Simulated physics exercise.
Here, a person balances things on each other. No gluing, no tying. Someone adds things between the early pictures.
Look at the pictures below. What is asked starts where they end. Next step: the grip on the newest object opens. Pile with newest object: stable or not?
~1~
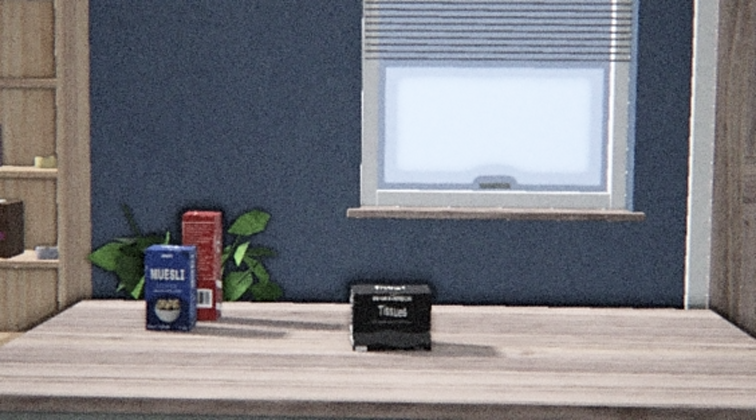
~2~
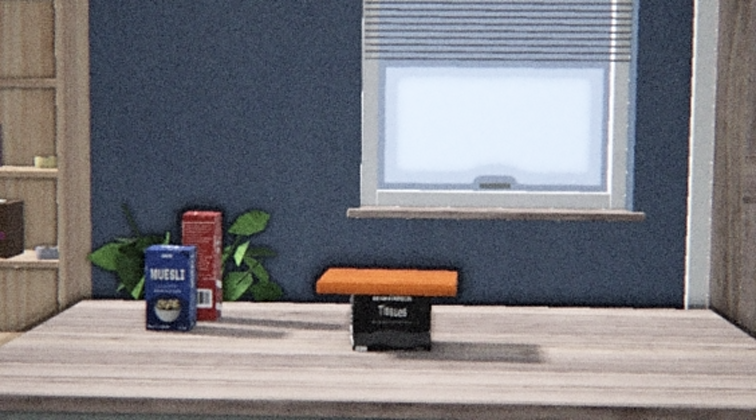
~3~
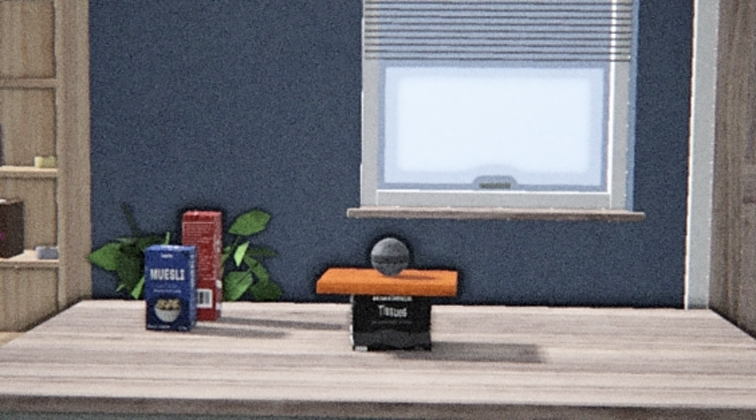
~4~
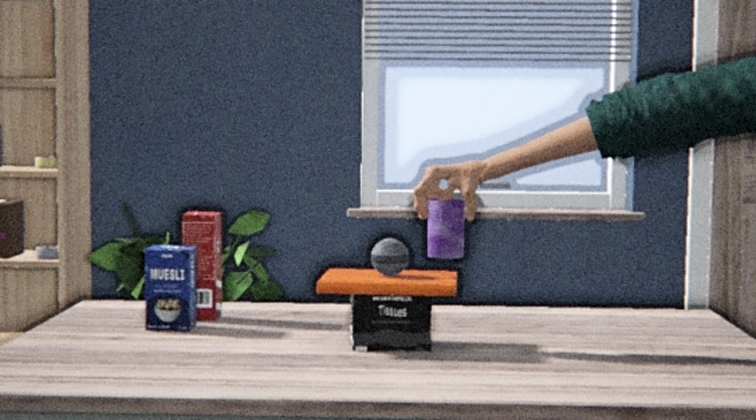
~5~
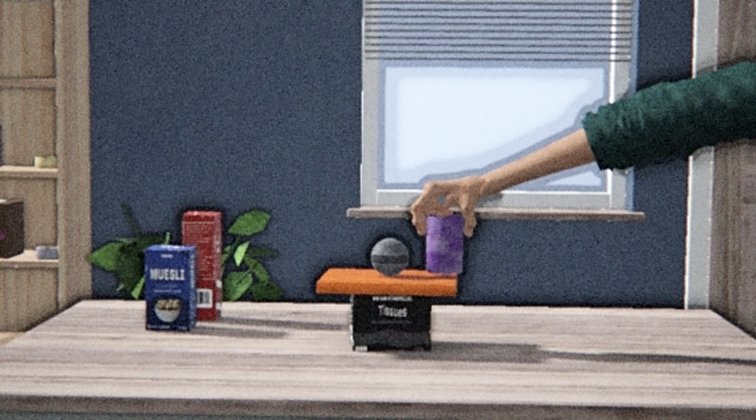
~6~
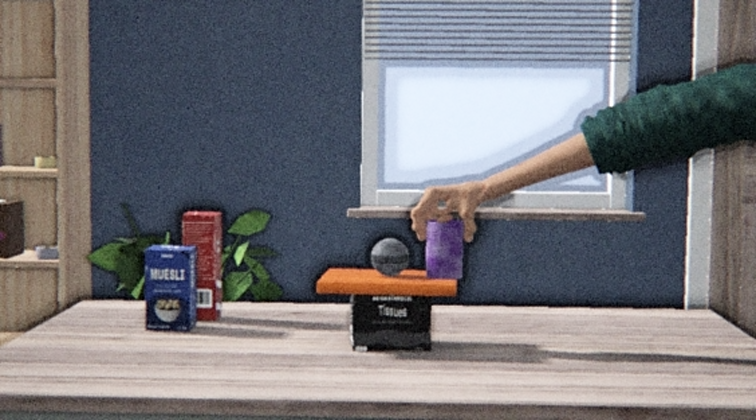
My guess is a success.
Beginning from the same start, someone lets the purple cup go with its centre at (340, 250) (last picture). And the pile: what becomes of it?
Well, it is fine after that.
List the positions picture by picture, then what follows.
The last thing is not in view yet; blue carton (171, 288), in the first picture.
The last thing is not in view yet, in the second picture.
The last thing is not in view yet; black box (390, 317), in the third picture.
On its way; purple cup (446, 228); red carton (202, 266), in the fourth picture.
On its way; purple cup (444, 244); orange board (390, 282), in the fifth picture.
Set down, still held; purple cup (444, 249); blue carton (171, 288), in the sixth picture.
Then, 0.10 s later than the last frame, all is still.
Then, 0.50 s later than the last frame, purple cup resting near (444, 249).
When it is over, all 6 as before. End places, in pixels of the last picture, purple cup near (444, 249). The pile stays up.
